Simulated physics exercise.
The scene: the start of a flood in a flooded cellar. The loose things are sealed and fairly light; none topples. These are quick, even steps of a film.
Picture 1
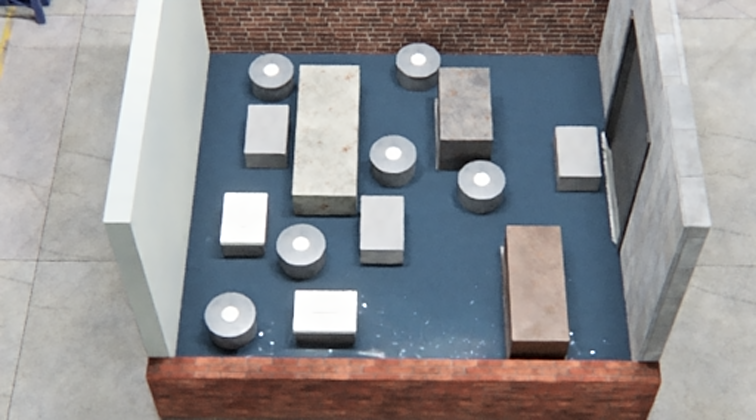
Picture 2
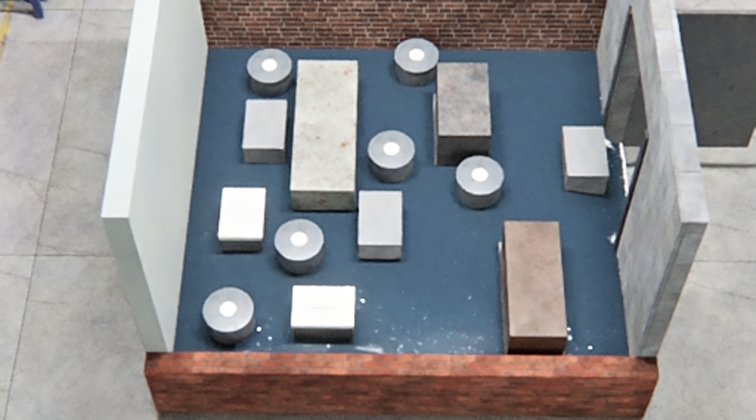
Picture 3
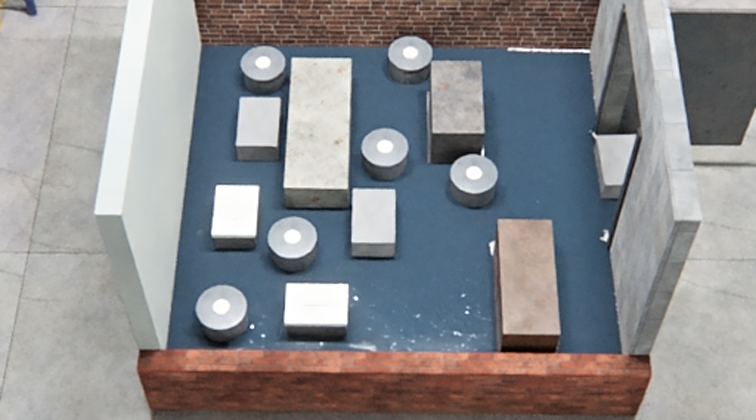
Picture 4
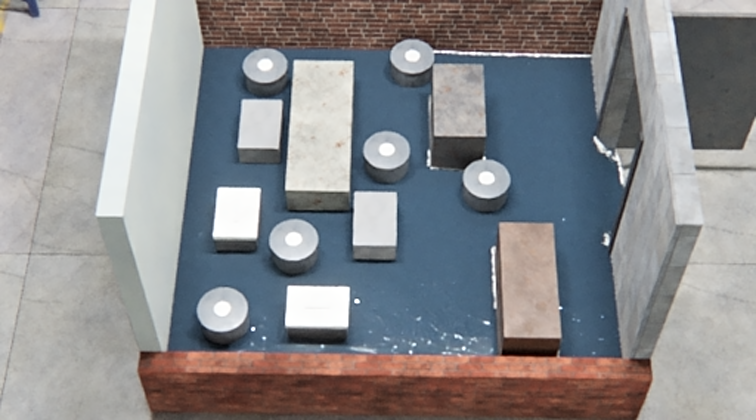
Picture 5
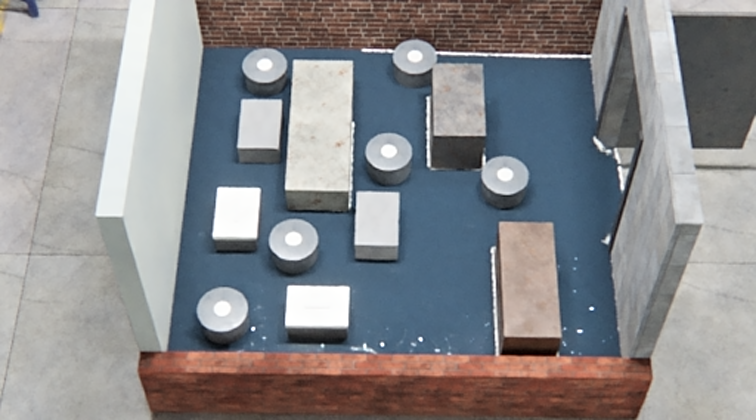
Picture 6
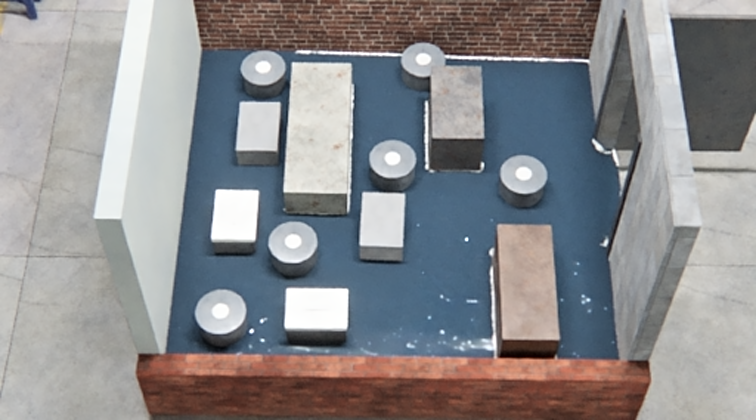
The clip opens on round grey tubs and rectangular blocks spread across the dark blue water of a walled cellar. A small grey block at the right slides out through the opening in the right wall, then a nearby tub drifts right, while a few other pieces shift slightly.
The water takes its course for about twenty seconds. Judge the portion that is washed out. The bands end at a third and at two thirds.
That comes to between one and two thirds.
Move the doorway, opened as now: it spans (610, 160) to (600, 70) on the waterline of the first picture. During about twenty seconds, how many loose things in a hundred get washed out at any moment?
About 60 per cent.
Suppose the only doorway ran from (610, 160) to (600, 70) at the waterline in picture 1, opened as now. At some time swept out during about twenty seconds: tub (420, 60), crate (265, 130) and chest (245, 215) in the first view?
One after the other: Gone, inside, left behind.
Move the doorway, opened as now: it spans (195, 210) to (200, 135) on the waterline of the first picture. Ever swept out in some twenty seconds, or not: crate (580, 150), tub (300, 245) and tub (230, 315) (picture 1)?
In that order: Stays, out, gone.
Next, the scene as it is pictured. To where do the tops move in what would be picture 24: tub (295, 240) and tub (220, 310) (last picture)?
Near (484, 180) and (290, 322).
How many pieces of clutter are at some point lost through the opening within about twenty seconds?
5 of them.
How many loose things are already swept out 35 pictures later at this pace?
The number is 5.
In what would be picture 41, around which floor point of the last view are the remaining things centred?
Roughly at (426, 226).
A moment on, 2 of 11 are out; 9 afloat.
Next, 4 of 11 are out; 7 afloat.
Later, 5 of 11 are out; 4 afloat.
In the end, 5 of 11 are out; 2 afloat.
